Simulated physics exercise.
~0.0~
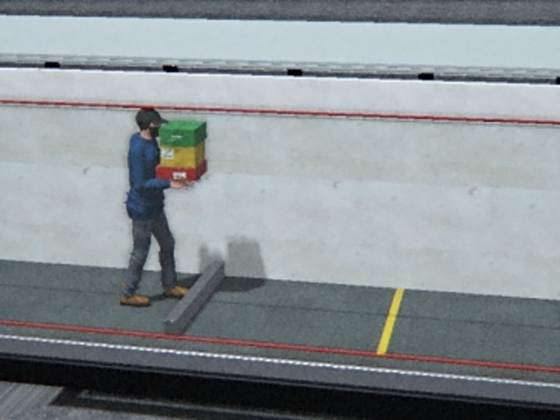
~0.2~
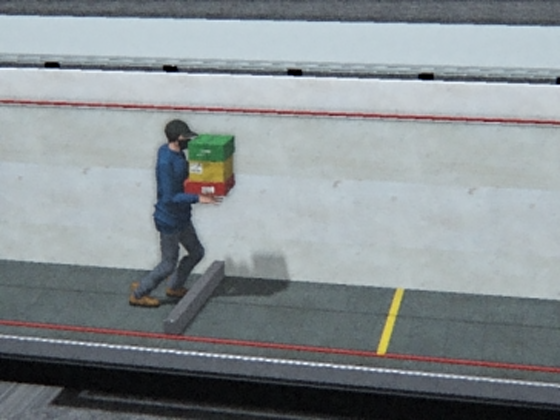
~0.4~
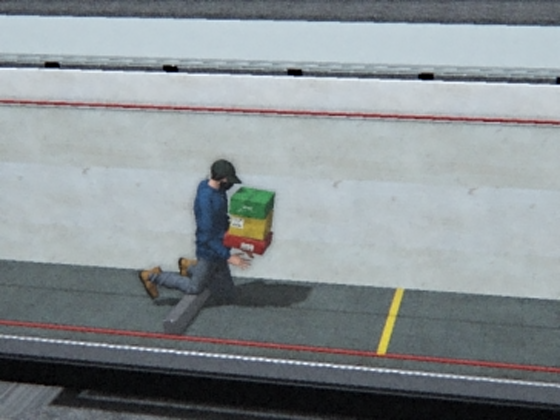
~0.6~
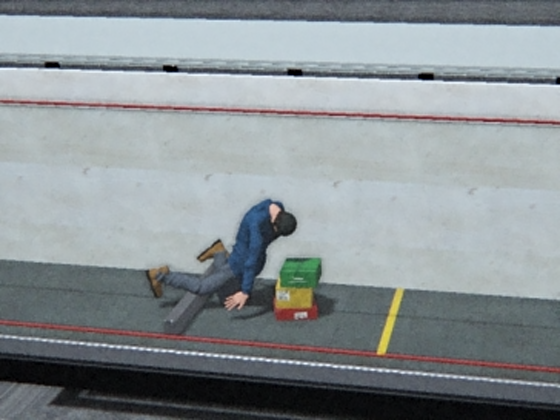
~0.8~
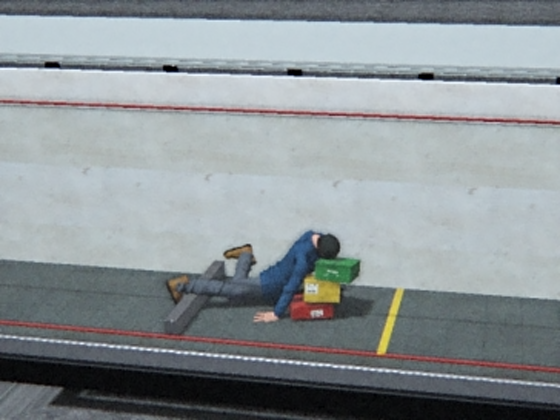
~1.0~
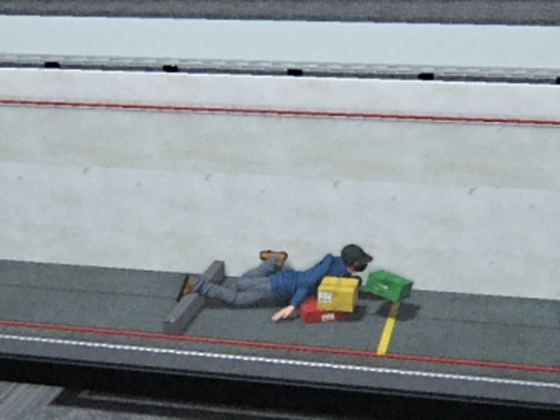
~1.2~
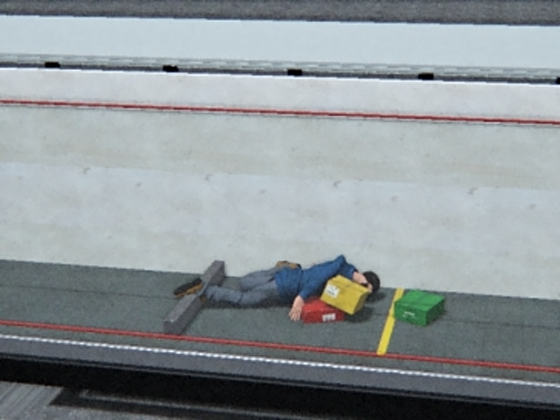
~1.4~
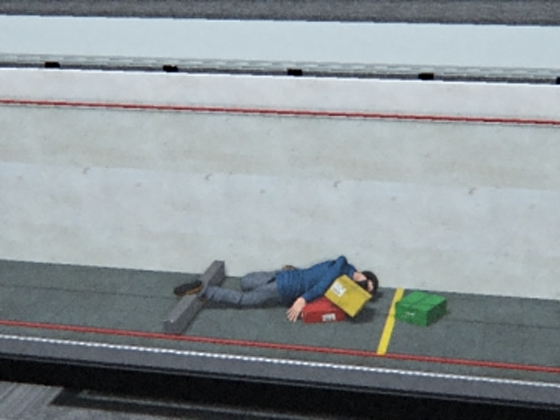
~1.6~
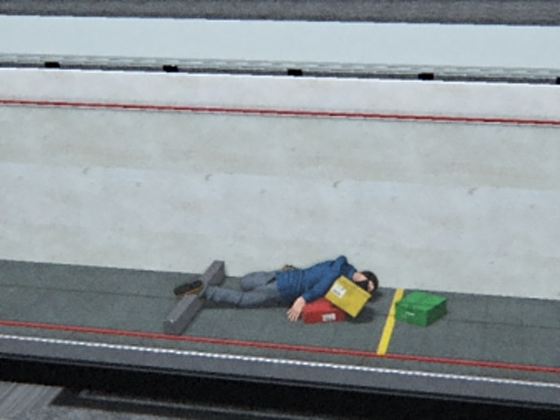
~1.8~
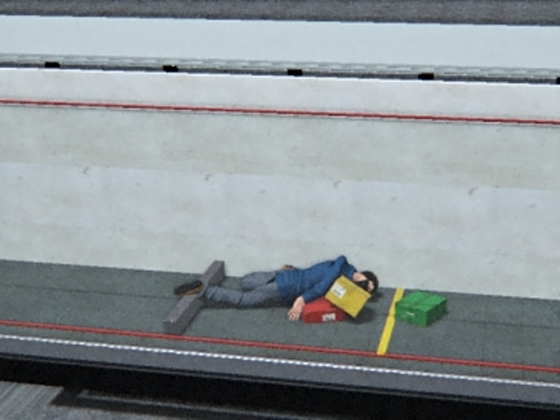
Man carrying three stacked boxes trips over a low rail and falls flat, the green box tumbling past a yellow line.
